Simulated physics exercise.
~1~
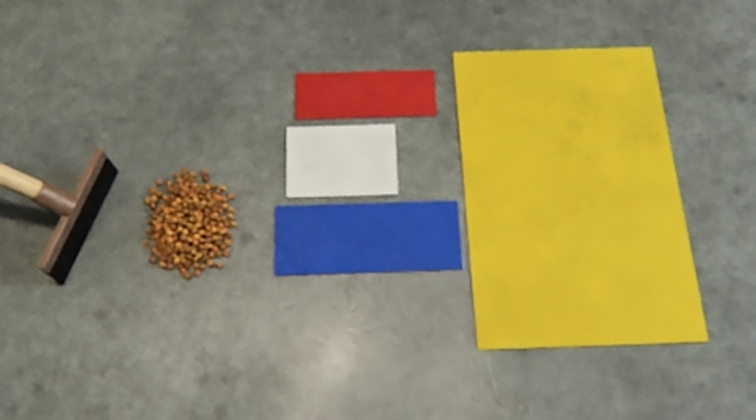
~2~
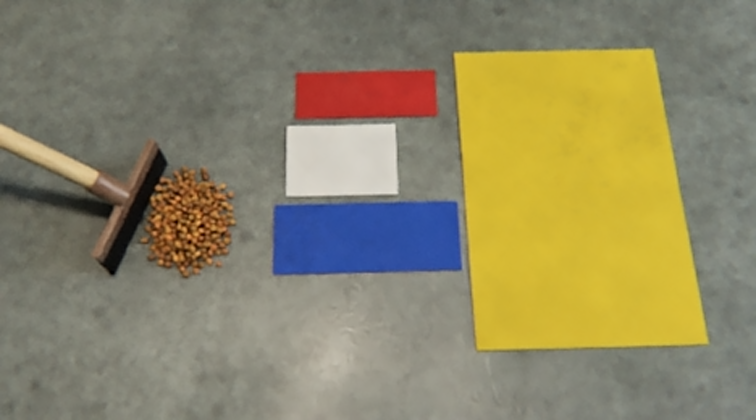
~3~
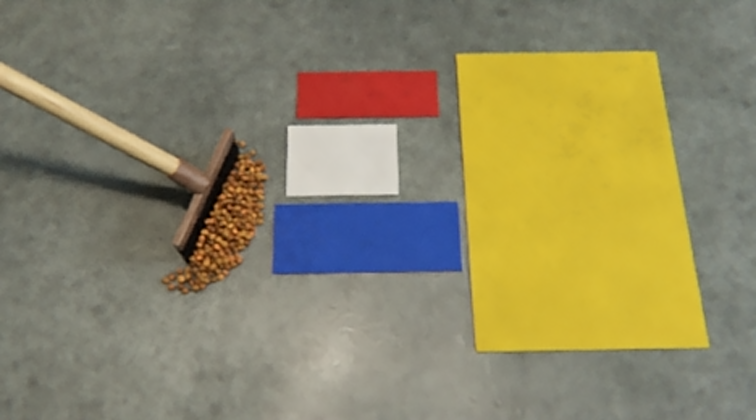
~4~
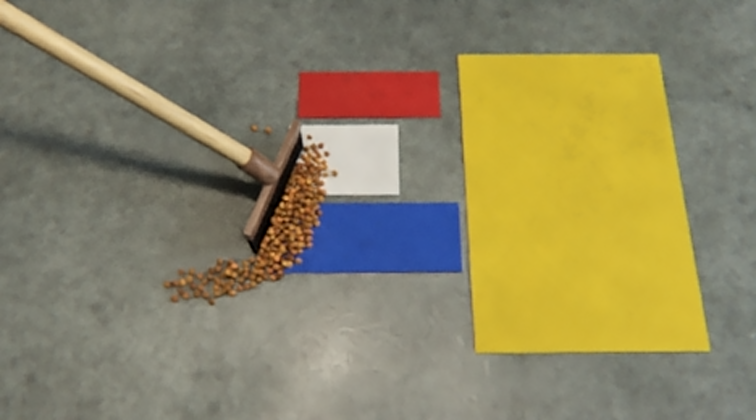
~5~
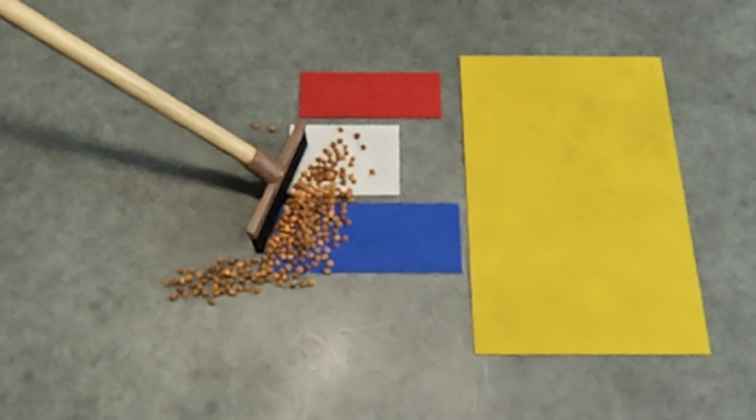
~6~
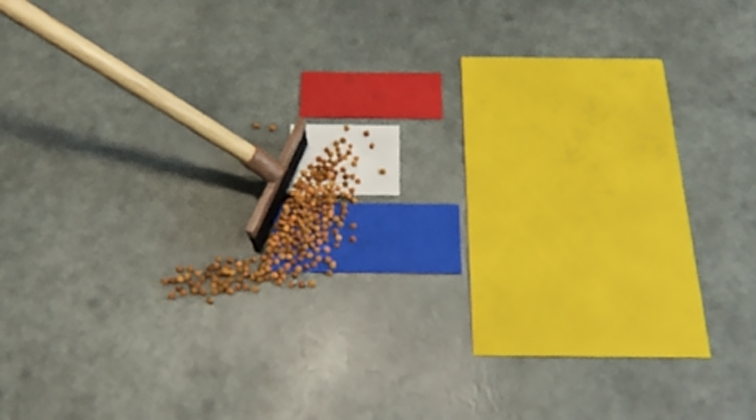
Squeegee with a wooden handle pushing a pile of small brown pieces rightwards, then stopping as they spread over white and blue mats.
